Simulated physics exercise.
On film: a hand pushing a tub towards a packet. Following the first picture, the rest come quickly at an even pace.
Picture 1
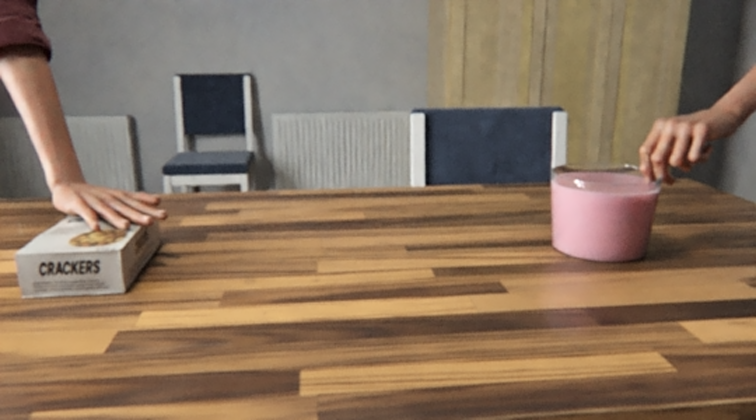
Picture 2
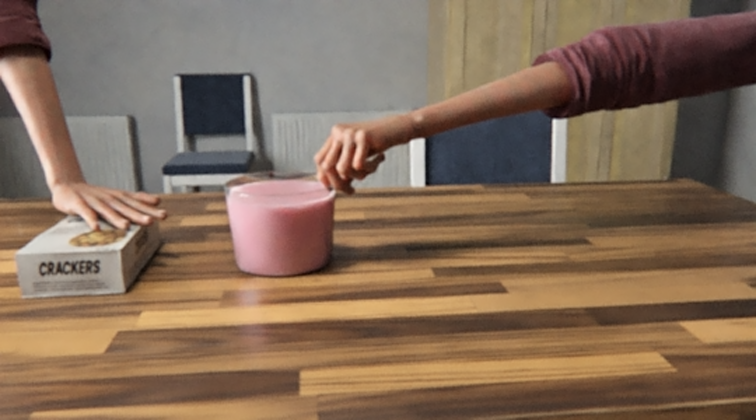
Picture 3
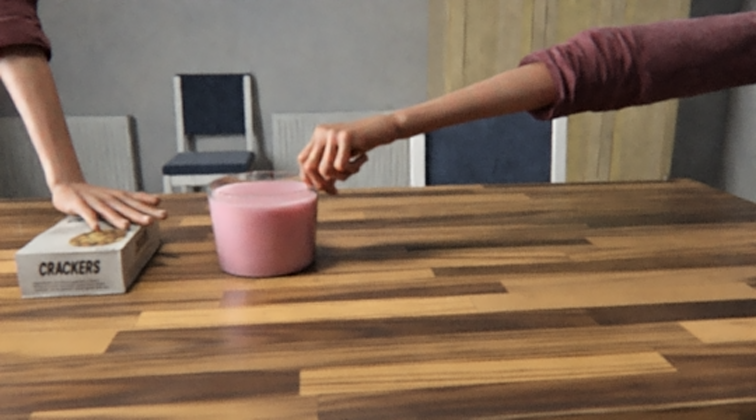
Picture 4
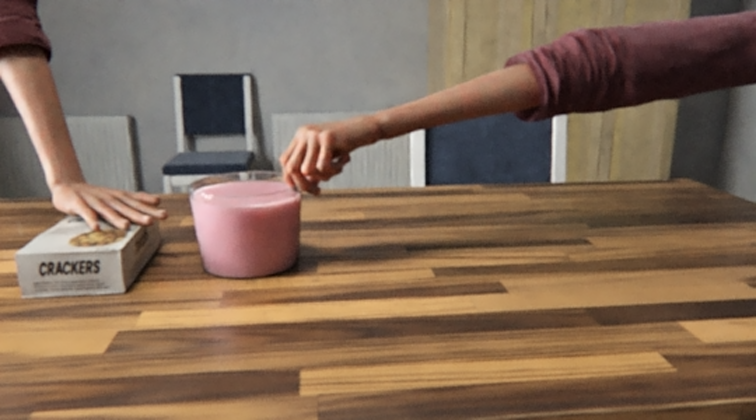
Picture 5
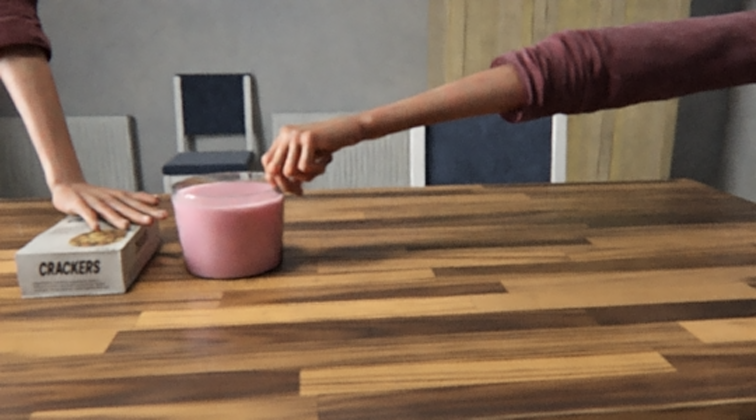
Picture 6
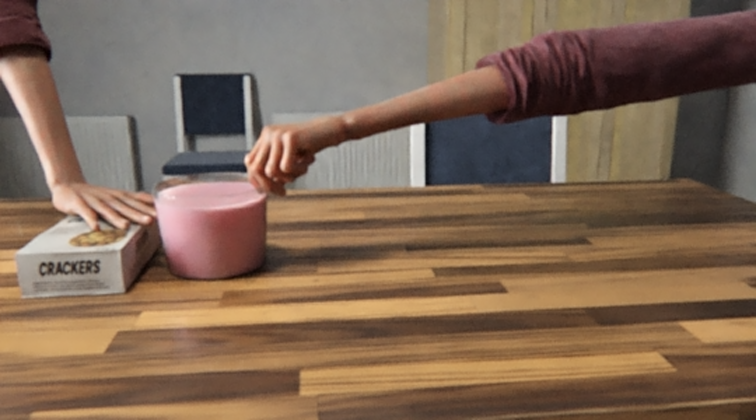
A tub of pink liquid, nearly full, slid left across the wooden table, pushed by a hand from the right, and drew close to a cracker packet under another person's hand.
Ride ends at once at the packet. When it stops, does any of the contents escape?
Yes - it splashes over.
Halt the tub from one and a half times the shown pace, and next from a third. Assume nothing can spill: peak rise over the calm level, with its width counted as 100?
Peak: Around 30 in a hundred, then around 5 in a hundred.
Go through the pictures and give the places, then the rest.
The first picture shows at rest; tub (602, 210) nearly full; packet (97, 248).
The second picture shows under way; tub nearly full, surface at (281, 192).
In the third picture, 15 px further; tub (266, 222) nearly full.
In the fourth picture, 15 px further; tub nearly full, surface at (247, 193).
In the fifth picture, 15 px further; tub (231, 223) nearly full.
In the sixth picture, 15 px further; tub nearly full, surface at (212, 194); packet (97, 248).
Next, the tub meets the packet.
After that, the pink milk surges up the wall; it has slopped over.
Finally, the tub stands at the packet; it has slopped over.
